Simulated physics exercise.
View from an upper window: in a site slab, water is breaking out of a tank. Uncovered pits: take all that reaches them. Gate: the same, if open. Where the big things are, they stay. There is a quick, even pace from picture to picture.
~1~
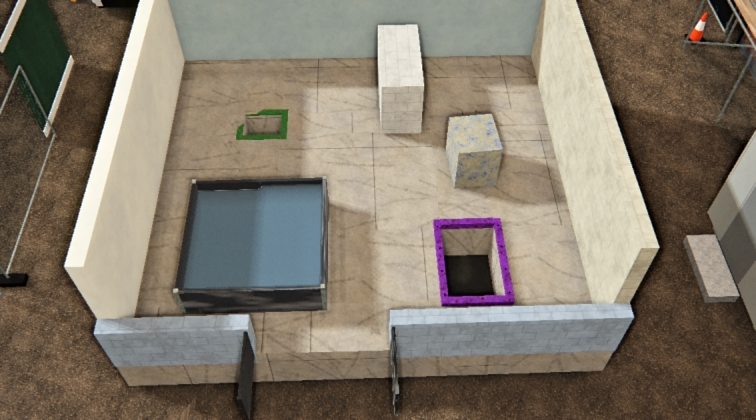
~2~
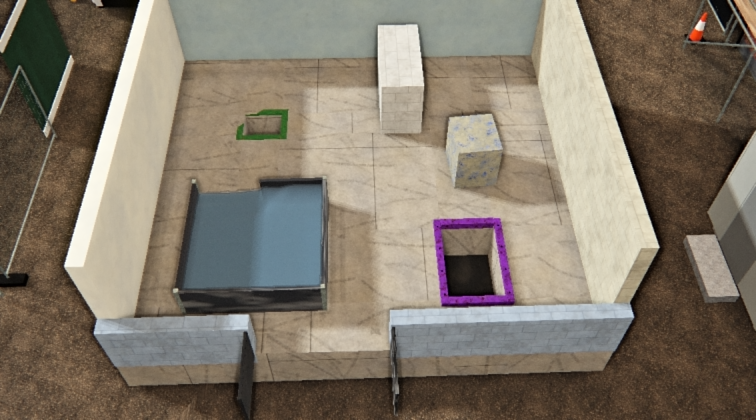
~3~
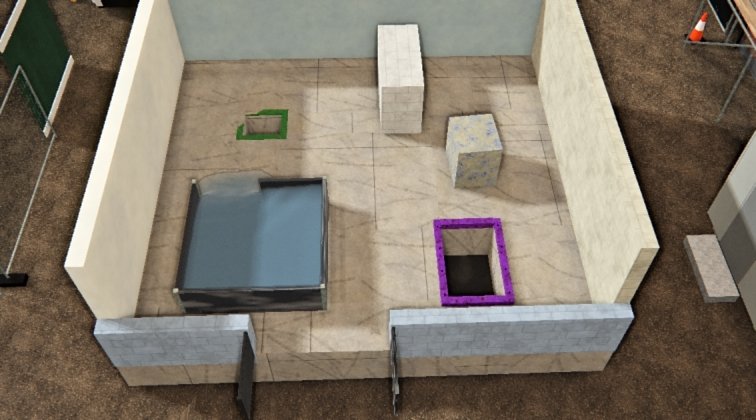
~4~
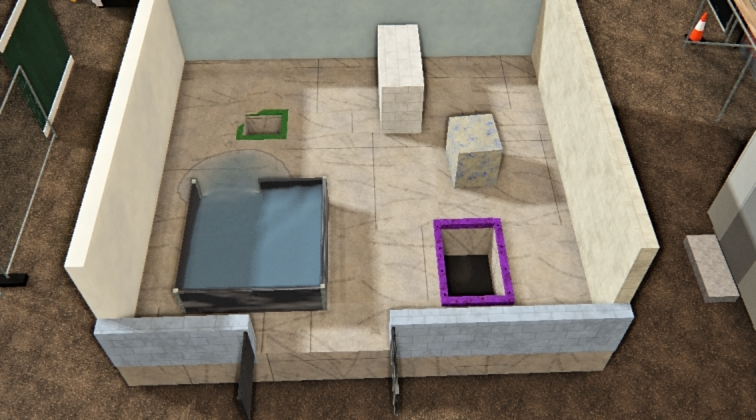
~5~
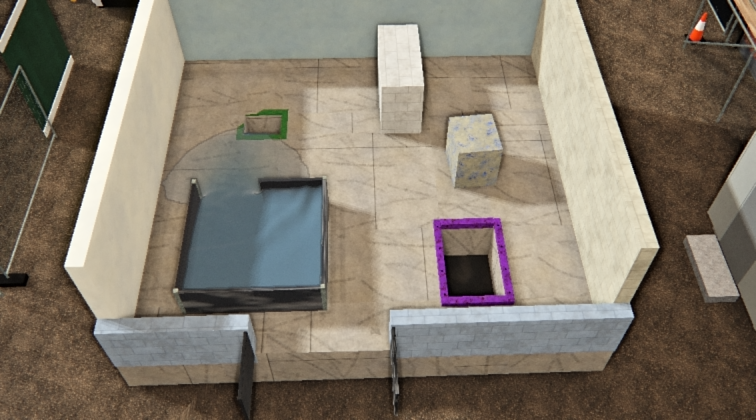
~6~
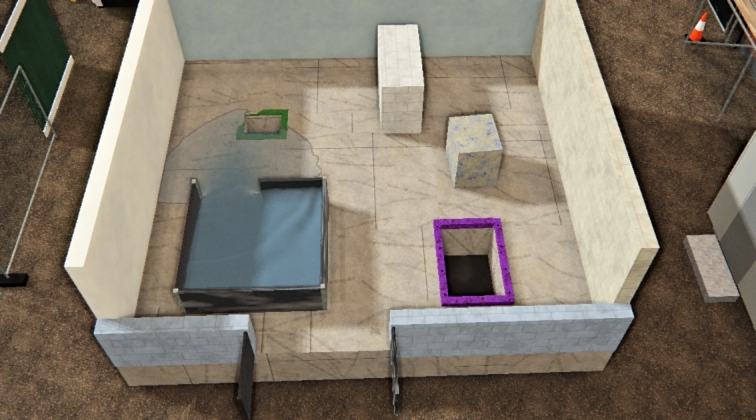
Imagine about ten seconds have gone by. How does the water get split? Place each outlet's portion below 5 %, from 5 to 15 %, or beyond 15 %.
Once it settles, the gate collects below 5 %, the purple pit collects below 5 %, the green pit collects beyond 15 %.
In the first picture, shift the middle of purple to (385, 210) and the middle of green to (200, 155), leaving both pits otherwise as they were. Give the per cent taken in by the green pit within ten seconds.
Share for green: 35 in a hundred.
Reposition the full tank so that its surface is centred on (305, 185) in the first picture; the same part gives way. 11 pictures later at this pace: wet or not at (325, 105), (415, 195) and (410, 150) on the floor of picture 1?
Well, first one got wet, second one stays dry, third one stays dry.
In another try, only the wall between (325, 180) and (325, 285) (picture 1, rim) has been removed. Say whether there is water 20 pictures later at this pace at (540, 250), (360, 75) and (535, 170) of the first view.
Listed in order, they come out sitting in a pool, without a puddle and sitting in a pool.
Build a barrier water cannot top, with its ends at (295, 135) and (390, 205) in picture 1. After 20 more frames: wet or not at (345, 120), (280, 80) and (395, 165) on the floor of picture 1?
Result in the order given: Unaffected, drowned, unaffected.
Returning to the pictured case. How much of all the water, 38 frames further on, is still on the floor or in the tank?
I reckon around 82 in a hundred.
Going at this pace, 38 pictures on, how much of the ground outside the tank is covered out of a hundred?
It comes out near 55 percent.
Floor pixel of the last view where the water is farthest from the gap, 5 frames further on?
Somewhere about (212, 61).
A moment on, water covers 20 % of the floor; the gate 0 %, the purple pit 0 %, the green pit 3 %.
Next, water covers 25 % of the floor; the gate 0 %, the purple pit 0 %, the green pit 7 %.
Then, water covers 30 % of the floor; the gate 0 %, the purple pit 0 %, the green pit 12 %.
Later, water covers 55 % of the floor; the gate 0 %, the purple pit 0 %, the green pit 17 %.
In the end, water covers 85 % of the floor; the gate 2 %, the purple pit 0 %, the green pit 24 %.
